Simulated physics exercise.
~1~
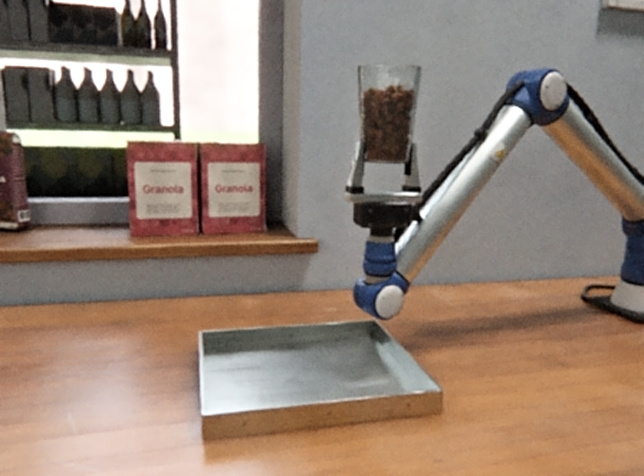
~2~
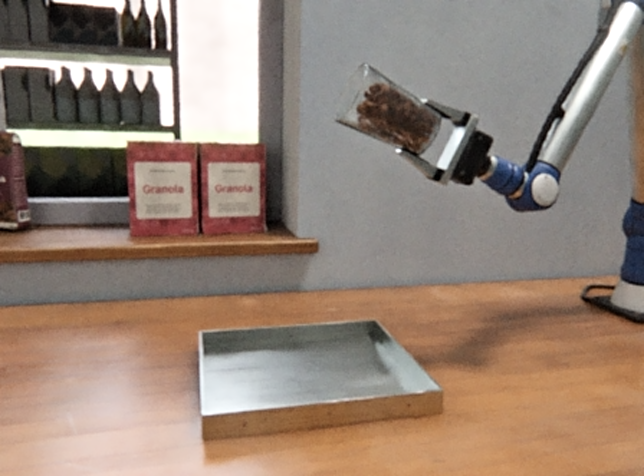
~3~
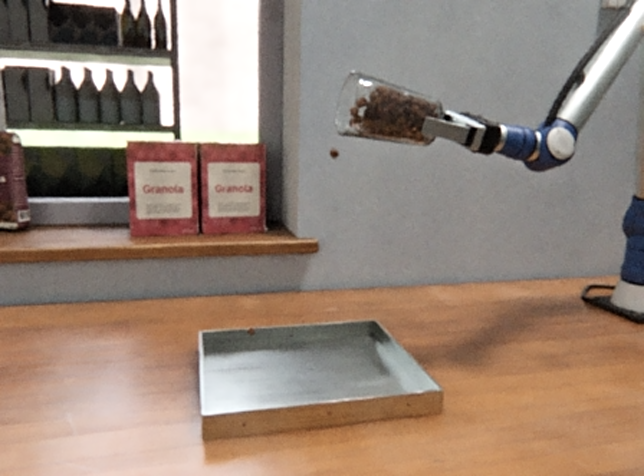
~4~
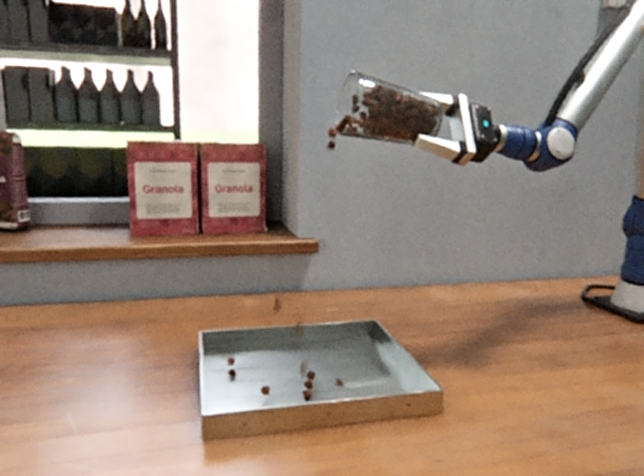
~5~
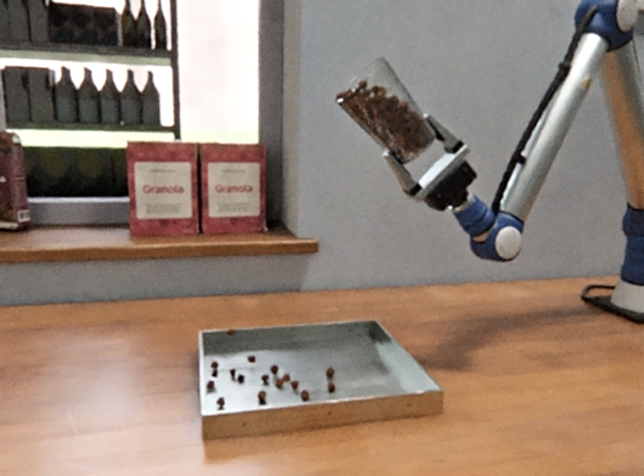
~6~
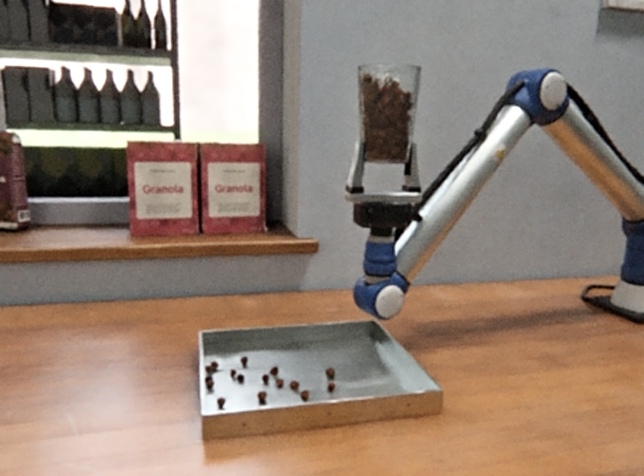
The clip opens on a robot arm holding a clear tumbler of small brown pellets upright above a wooden table, where a shallow metal tray sits near two red boxes of granola on a ledge. The arm lifts and tips the tumbler toward the left until it lies nearly on its side. A first pellet drops from the mouth, then several more fall and scatter in the tray as the gripper turns. The arm then swings the tumbler back up and returns it upright, still mostly full, with a scattering of pellets resting in the tray.
